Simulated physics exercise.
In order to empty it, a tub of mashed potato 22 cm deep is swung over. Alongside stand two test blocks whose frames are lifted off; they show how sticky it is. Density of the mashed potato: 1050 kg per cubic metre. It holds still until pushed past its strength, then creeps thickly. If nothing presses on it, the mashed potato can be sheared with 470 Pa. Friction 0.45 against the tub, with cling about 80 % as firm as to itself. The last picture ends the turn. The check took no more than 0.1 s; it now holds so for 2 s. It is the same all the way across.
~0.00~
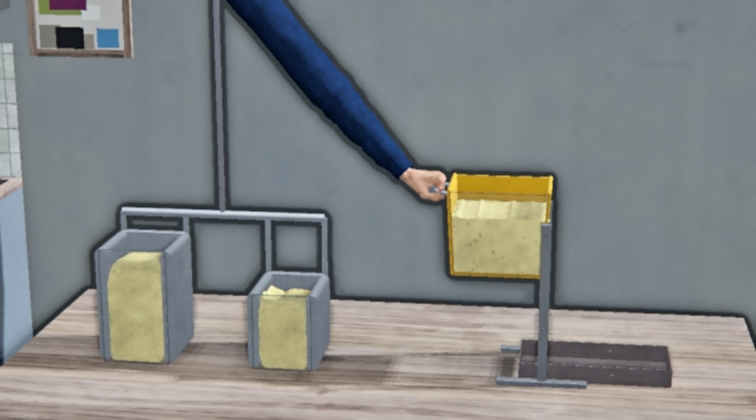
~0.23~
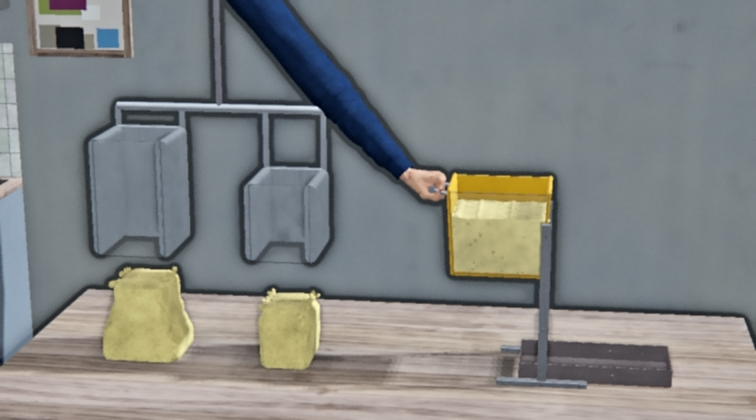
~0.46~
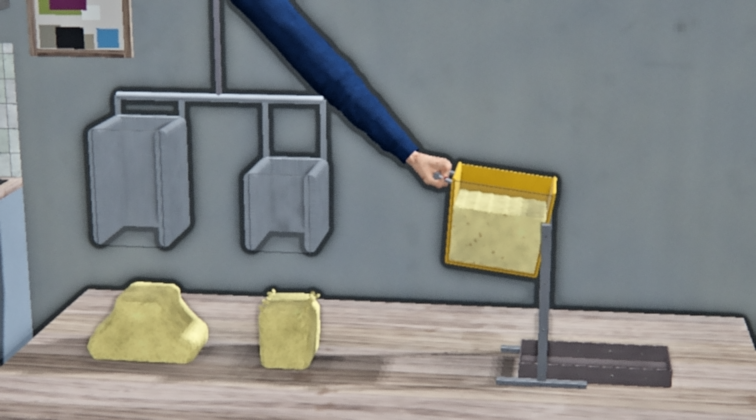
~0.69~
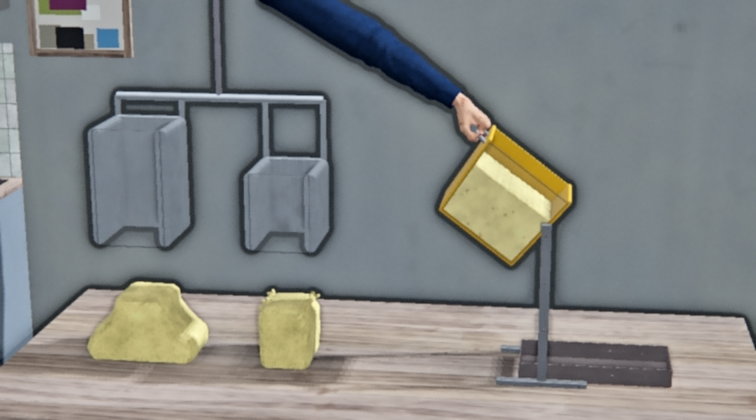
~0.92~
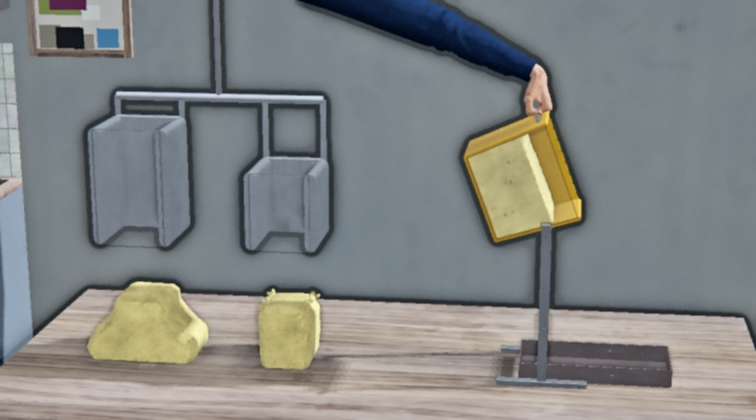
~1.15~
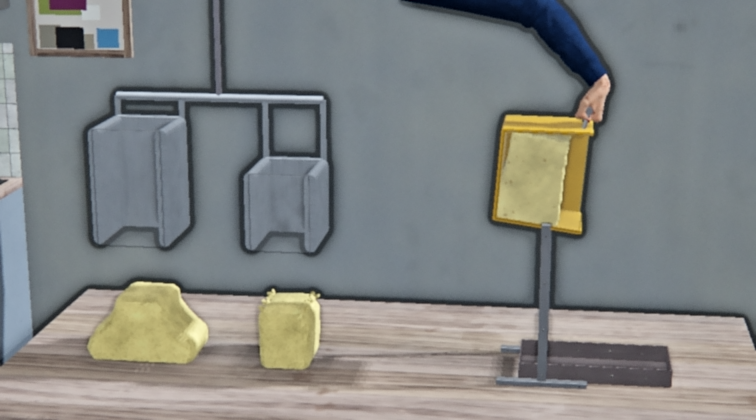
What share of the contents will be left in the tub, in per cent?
Roughly 50 per cent will be left in the tub.
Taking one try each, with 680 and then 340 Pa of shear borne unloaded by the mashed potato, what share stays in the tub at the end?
Respectively 95 % and 45 %.
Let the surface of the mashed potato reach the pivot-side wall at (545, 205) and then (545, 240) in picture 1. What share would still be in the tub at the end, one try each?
40 %, then 80 %.
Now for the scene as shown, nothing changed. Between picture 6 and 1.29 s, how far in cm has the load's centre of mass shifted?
Something like 5 cm, I'd say.
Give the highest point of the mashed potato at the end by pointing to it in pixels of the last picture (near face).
Highest point: Approx. (522, 187).
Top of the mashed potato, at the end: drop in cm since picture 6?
14 cm or so.
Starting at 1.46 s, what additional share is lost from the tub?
That comes to some 22 per cent of the load.
By 1.29 s, the tub is at 94 degrees and holds 100 %.
By 1.46 s, the tub is at 94 degrees and holds 72 %.
By 1.63 s, the tub is at 94 degrees and holds 52 %.
By 1.80 s, the tub is at 94 degrees and holds 50 %.
By 3.15 s, at the end, the tub is at 94 degrees and holds 50 %.
